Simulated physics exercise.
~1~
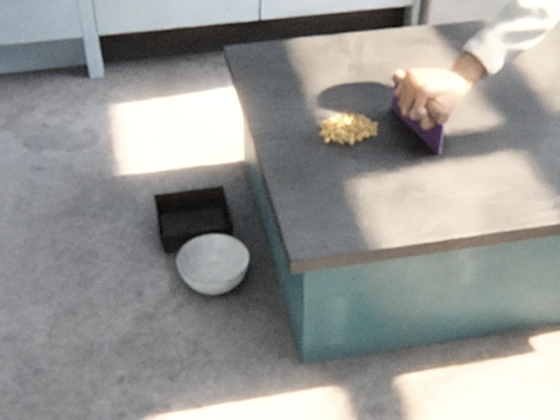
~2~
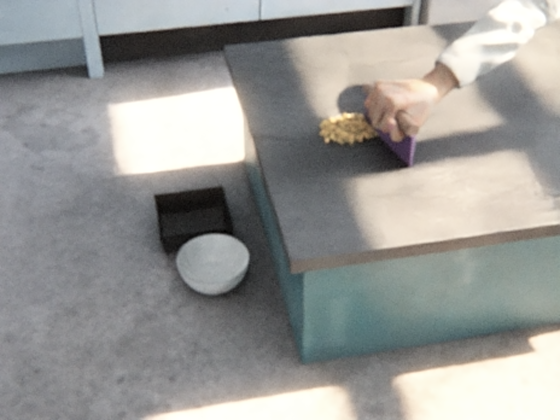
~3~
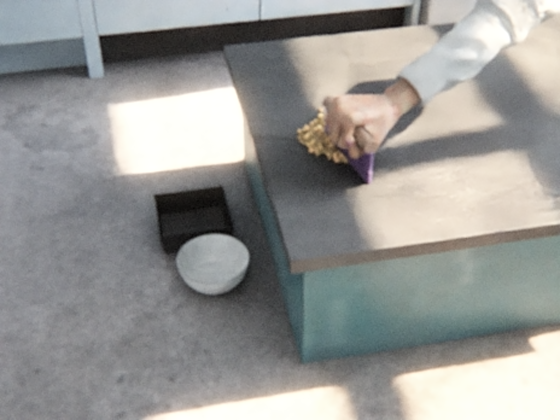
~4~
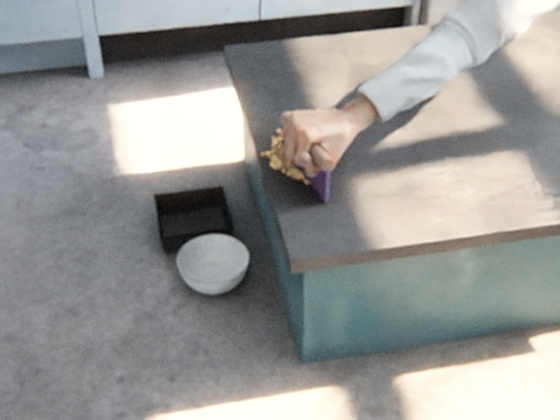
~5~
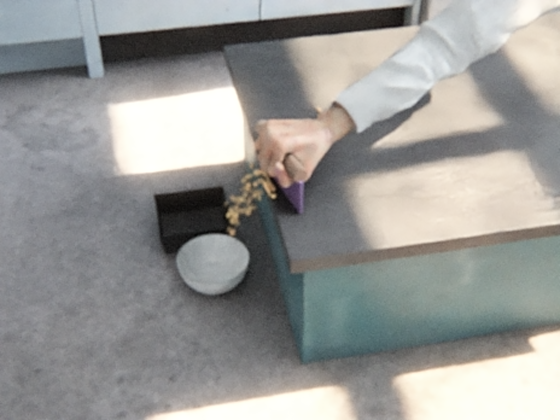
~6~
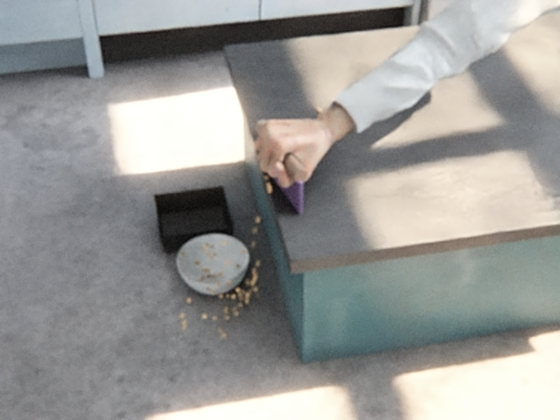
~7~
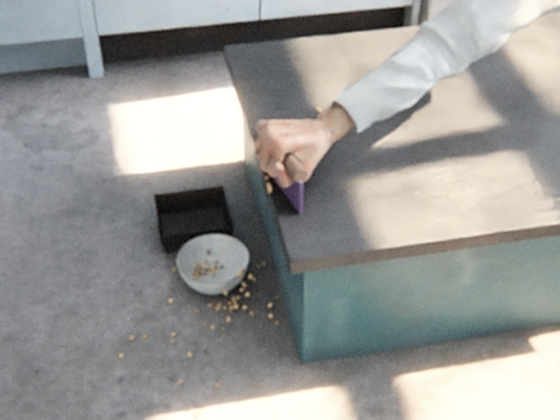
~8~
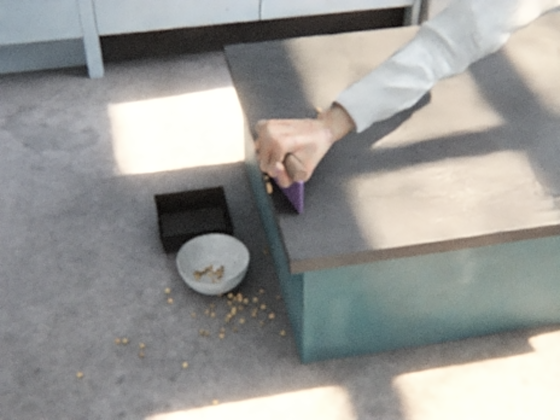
At the start, a hand in a pale sleeve holds a purple scraper beside a small pile of dried chickpeas on a dark countertop with teal sides, while a white bowl and a black tin sit on the floor below. The hand moves left, pushing the pile toward the counter's edge. The scraper stops at the edge as chickpeas spill over in a stream. Some land in the white bowl, while others scatter and roll across the floor. By the end, the hand is still, with some chickpeas left by the scraper and none seen in the tin.
